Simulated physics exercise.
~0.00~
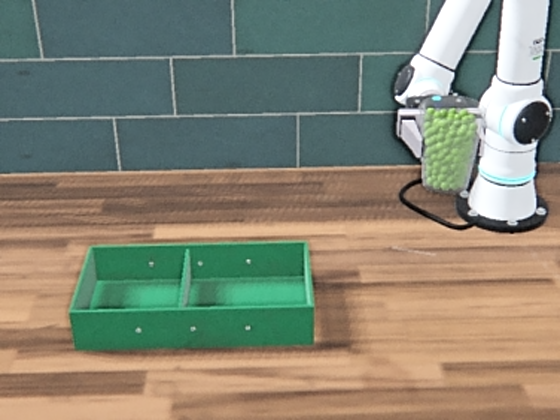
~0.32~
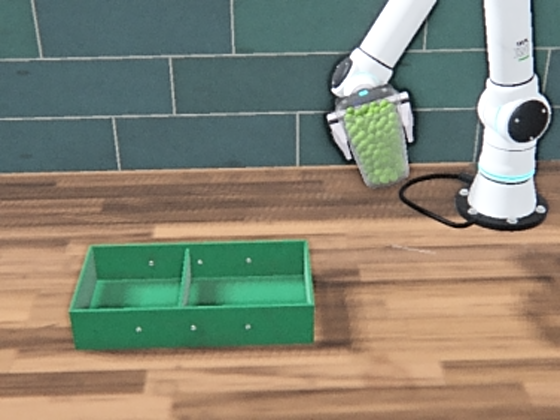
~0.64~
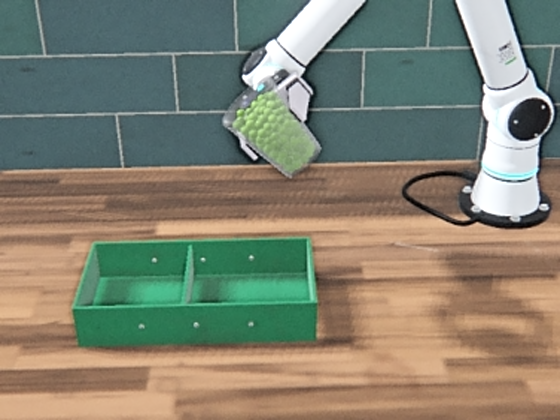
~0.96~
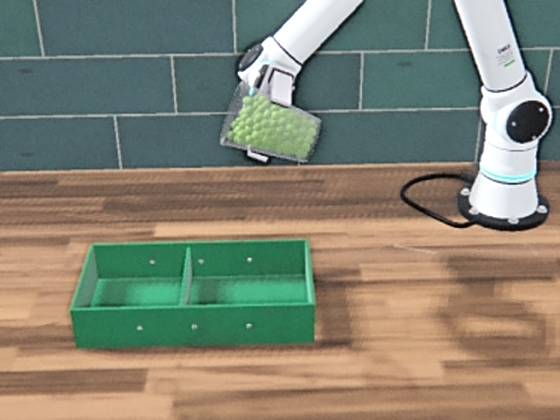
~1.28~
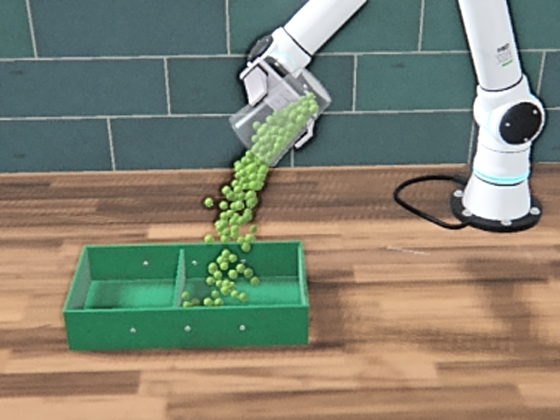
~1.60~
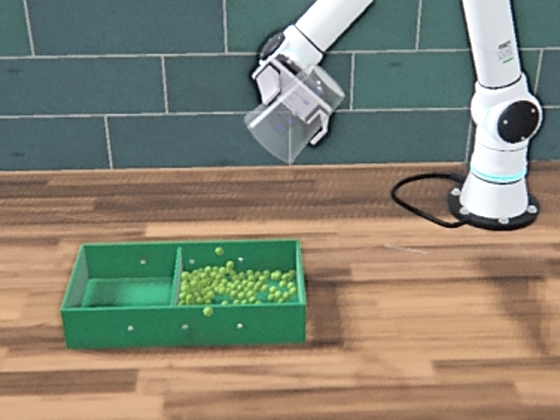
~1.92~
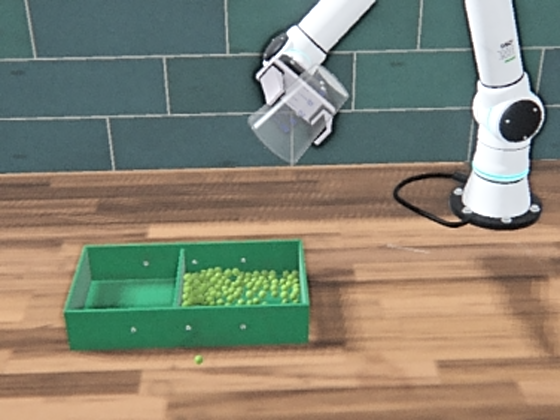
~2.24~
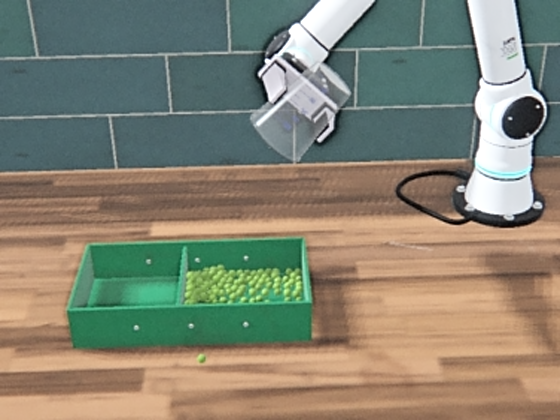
White robot arm carrying a clear tumbler of green beads left, tipping them into a green box's right compartment, one lying outside.
